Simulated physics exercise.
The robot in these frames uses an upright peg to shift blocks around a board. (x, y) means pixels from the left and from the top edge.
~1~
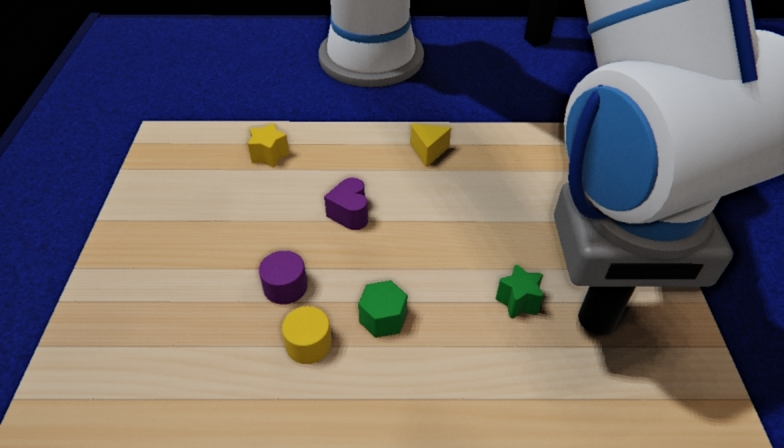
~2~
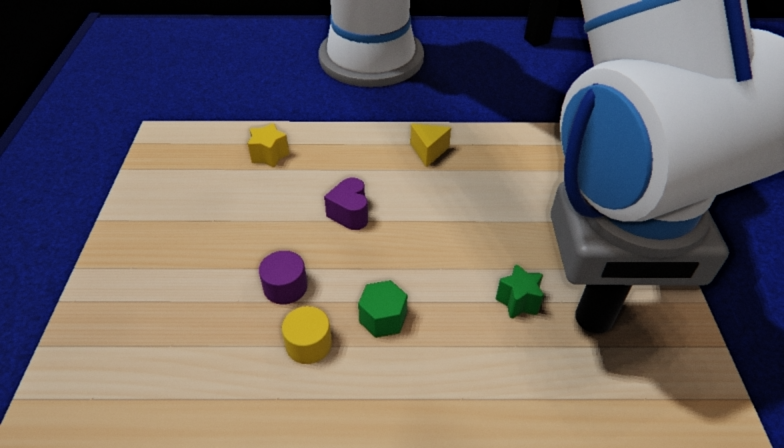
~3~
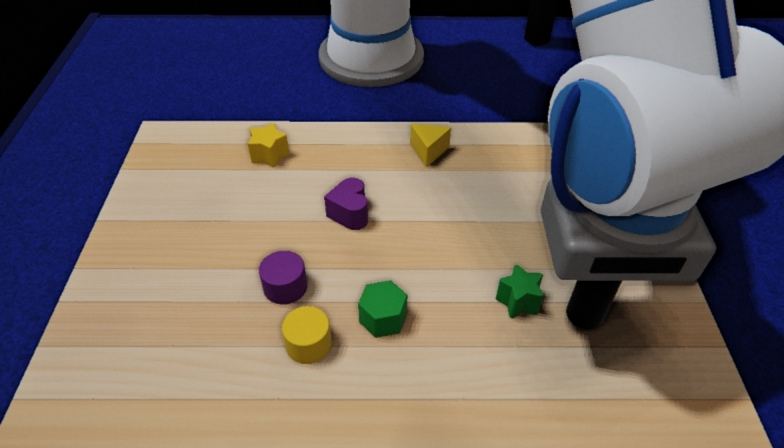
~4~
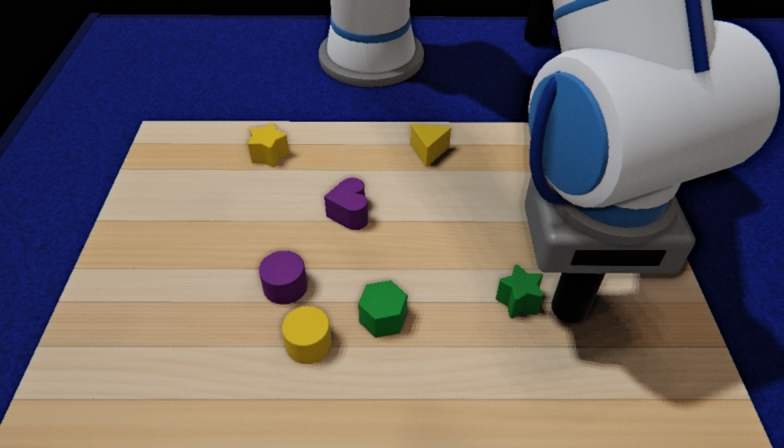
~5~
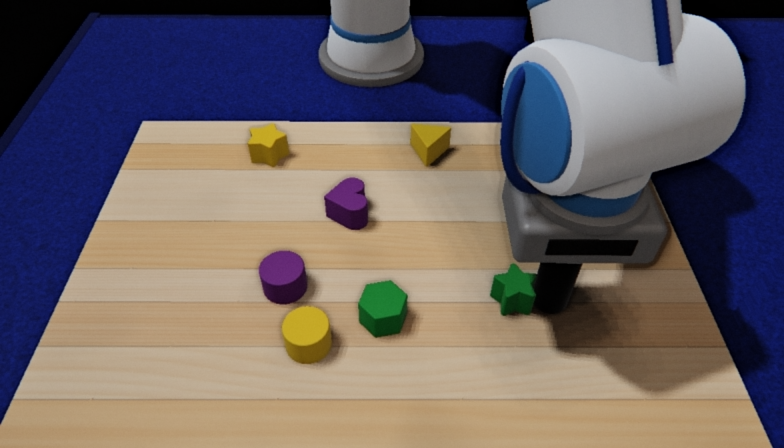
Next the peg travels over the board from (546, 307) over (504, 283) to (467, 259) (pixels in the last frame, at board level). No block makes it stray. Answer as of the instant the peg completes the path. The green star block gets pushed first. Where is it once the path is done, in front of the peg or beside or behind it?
Beside or behind.
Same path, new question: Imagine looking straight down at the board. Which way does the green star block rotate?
Looking down on the board, it turns counter-clockwise.
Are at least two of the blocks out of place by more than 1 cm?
No, that is not how it ends up.
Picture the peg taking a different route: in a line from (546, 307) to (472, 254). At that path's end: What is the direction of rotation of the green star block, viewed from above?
Its rotation is counterclockwise.
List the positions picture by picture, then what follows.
In the first frame, peg tip (597, 320); block tops, green star block (524, 282).
In the second frame, peg (594, 319); blocks unchanged.
In the third frame, peg (584, 315); blocks unchanged.
In the fourth frame, peg (569, 308); blocks unchanged.
In the fifth frame, peg (549, 300); green star block (518, 280).
The first path, step by step. Halfway along, peg (505, 275); green star block (474, 265), turned 20° anticlockwise.
At the end, peg (468, 251); green star block (453, 260), turned 70° anticlockwise.
